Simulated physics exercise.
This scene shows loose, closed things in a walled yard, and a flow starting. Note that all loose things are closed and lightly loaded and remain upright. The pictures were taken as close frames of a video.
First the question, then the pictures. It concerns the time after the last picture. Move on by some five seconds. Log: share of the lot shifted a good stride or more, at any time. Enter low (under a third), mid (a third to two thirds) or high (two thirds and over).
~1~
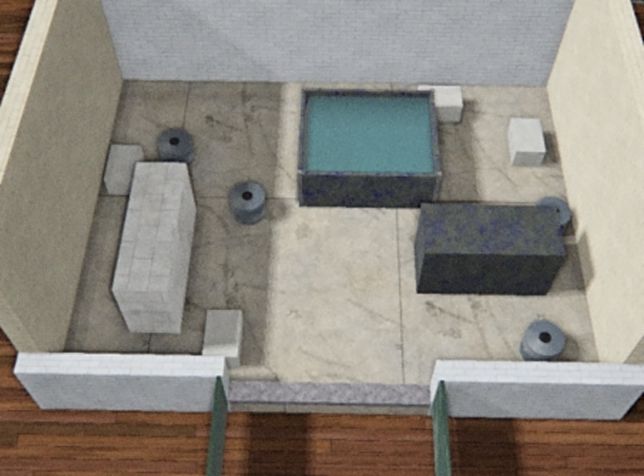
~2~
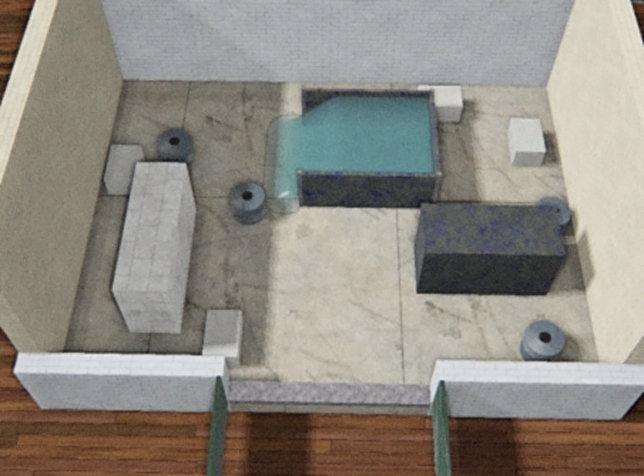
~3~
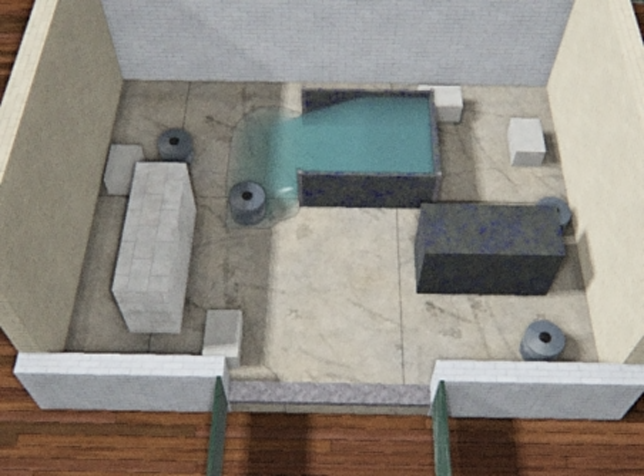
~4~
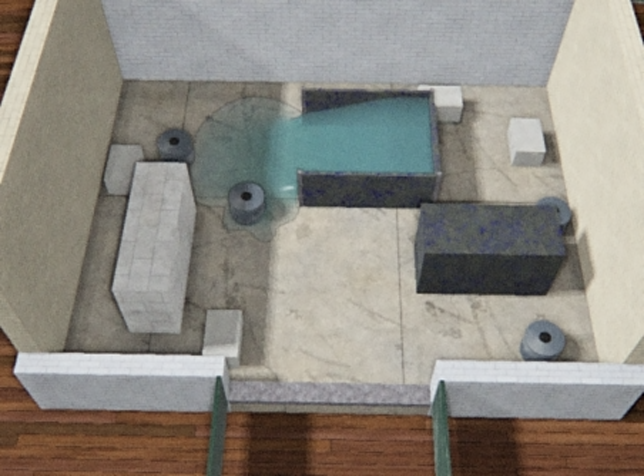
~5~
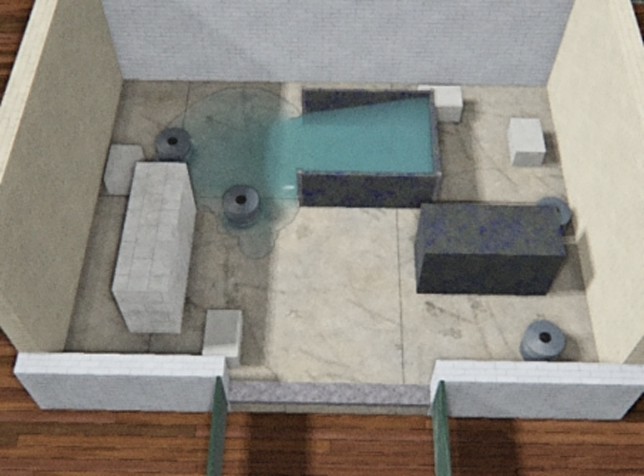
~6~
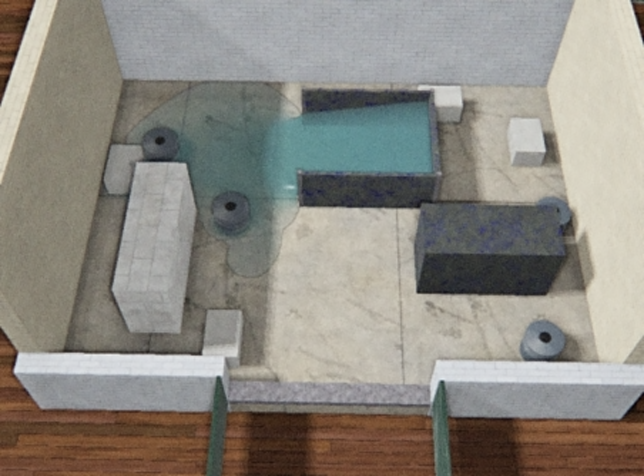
Mid.
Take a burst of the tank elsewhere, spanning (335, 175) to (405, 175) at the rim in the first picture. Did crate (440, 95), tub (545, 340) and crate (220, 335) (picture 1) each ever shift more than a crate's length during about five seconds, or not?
In that order: Never so far, under that, shifted that much.
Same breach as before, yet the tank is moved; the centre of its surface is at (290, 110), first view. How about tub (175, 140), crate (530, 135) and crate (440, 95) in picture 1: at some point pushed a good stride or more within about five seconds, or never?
Item one travelled far enough, item two not displaced far, item three not displaced far.
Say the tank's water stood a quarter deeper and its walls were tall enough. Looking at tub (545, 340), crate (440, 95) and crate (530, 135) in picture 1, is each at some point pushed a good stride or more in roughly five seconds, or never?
One: Stayed below the mark. Two: Passed the mark. Three: Stayed below the mark.
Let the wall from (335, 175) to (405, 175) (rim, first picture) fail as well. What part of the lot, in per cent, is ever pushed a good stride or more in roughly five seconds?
I'd put it at about 10 percent.
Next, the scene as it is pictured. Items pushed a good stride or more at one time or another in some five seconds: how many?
It totals 4.
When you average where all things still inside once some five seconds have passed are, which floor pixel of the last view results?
What remains is centred near (393, 234).
A moment on, 2 of 8 are well off their spots; 0 afloat.
Next, 2 of 8 are well off their spots; 2 afloat.
Later, 3 of 8 are well off their spots; 2 afloat.
In the end, 4 of 8 are well off their spots, and 4 have been at some point; 2 afloat.
